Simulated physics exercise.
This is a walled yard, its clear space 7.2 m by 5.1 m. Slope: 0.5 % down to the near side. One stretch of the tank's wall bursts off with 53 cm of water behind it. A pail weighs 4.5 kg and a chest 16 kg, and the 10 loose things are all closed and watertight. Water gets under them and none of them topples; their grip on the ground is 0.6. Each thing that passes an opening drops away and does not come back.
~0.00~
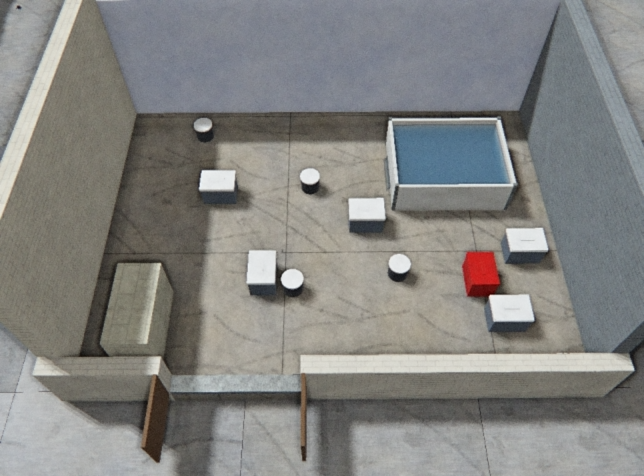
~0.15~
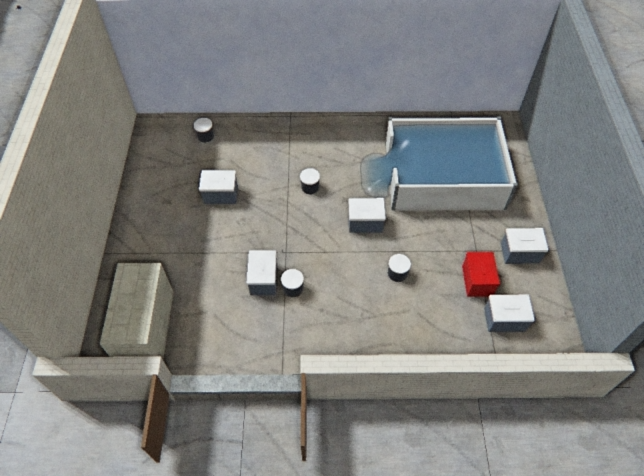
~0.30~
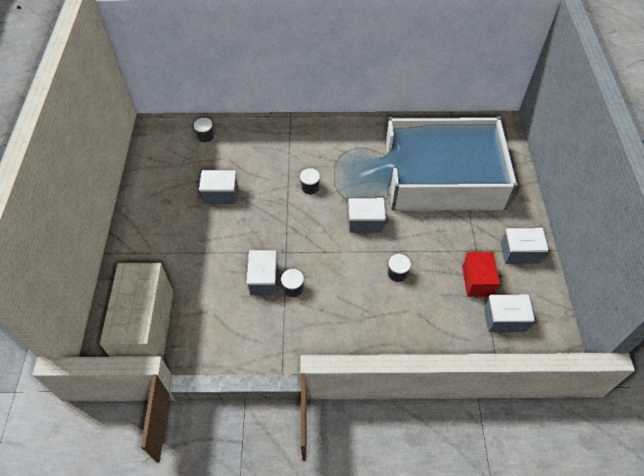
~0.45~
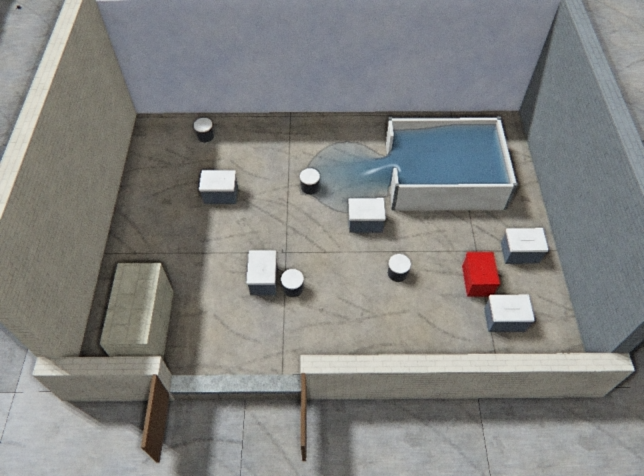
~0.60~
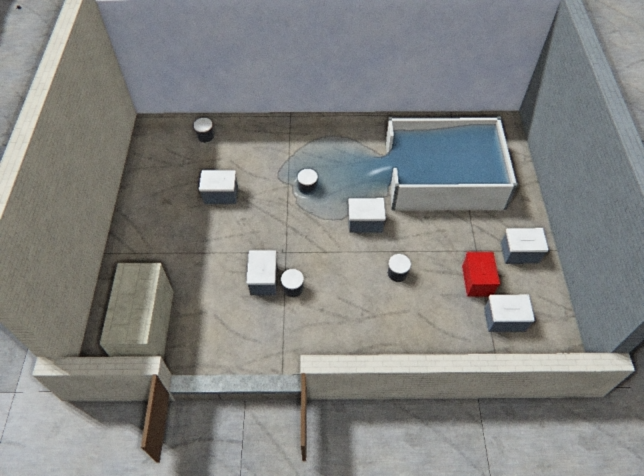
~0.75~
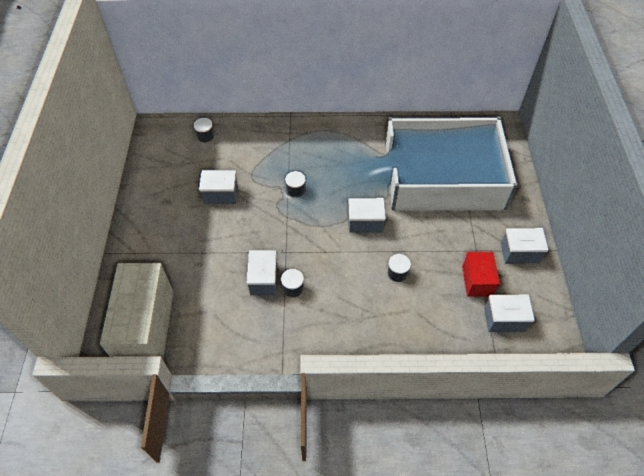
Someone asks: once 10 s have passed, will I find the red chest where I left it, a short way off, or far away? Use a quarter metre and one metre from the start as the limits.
You will find it where you left it.
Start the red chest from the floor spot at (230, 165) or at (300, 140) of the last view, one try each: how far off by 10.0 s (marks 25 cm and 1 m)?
In turn: It gets carried off; it gets carried off.
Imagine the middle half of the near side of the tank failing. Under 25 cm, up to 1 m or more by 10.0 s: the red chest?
Result: Red chest displaced far.
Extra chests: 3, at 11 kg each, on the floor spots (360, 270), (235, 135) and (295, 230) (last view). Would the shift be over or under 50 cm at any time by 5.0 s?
Within it, beyond it, beyond it.
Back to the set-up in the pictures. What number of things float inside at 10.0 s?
2 at that moment.
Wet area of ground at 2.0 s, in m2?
At that time the wet patch spans about 16 m2.
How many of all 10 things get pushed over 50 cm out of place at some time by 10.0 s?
Counting them up, I find 3.
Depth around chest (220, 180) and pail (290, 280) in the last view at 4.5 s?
Some 8 cm at the first, some 2 cm at the second.
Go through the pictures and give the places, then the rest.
The first frame shows the red chest at (483, 268) rests on the ground; water covers 2.5 m2; 0 of 10 have shifted.
The second frame shows the red chest at (483, 268), on the bottom; 2.9 m2 under water; 0 of 10 have shifted.
The third frame shows the red chest at (483, 268) rests on the ground; water covers 3.4 m2; 0 of 10 have shifted.
The fourth frame shows the red chest at (483, 268) rests on the ground; 4.1 m2 under water; 0 of 10 have shifted.
The fifth frame shows the red chest at (483, 268) rests on the ground; water covers 4.9 m2; 0 of 10 have shifted.
The sixth frame shows the red chest at (483, 268) rests on the ground; 5.8 m2 under water; 1 of 10 have shifted.
After 2.0 s the red chest is near (483, 268), 0.0 m from its start, aground; 0 of 10 are out; 0 afloat.
After 4.5 s the red chest is near (483, 268), 0.0 m from its start, aground; 0 of 10 are out; 3 afloat.
After 7.0 s the red chest is near (483, 268), 0.0 m from its start, aground; 0 of 10 are out; 3 afloat.
After 10.0 s the red chest is near (483, 268), 0.0 m from its start, aground; 0 of 10 are out; 2 afloat.
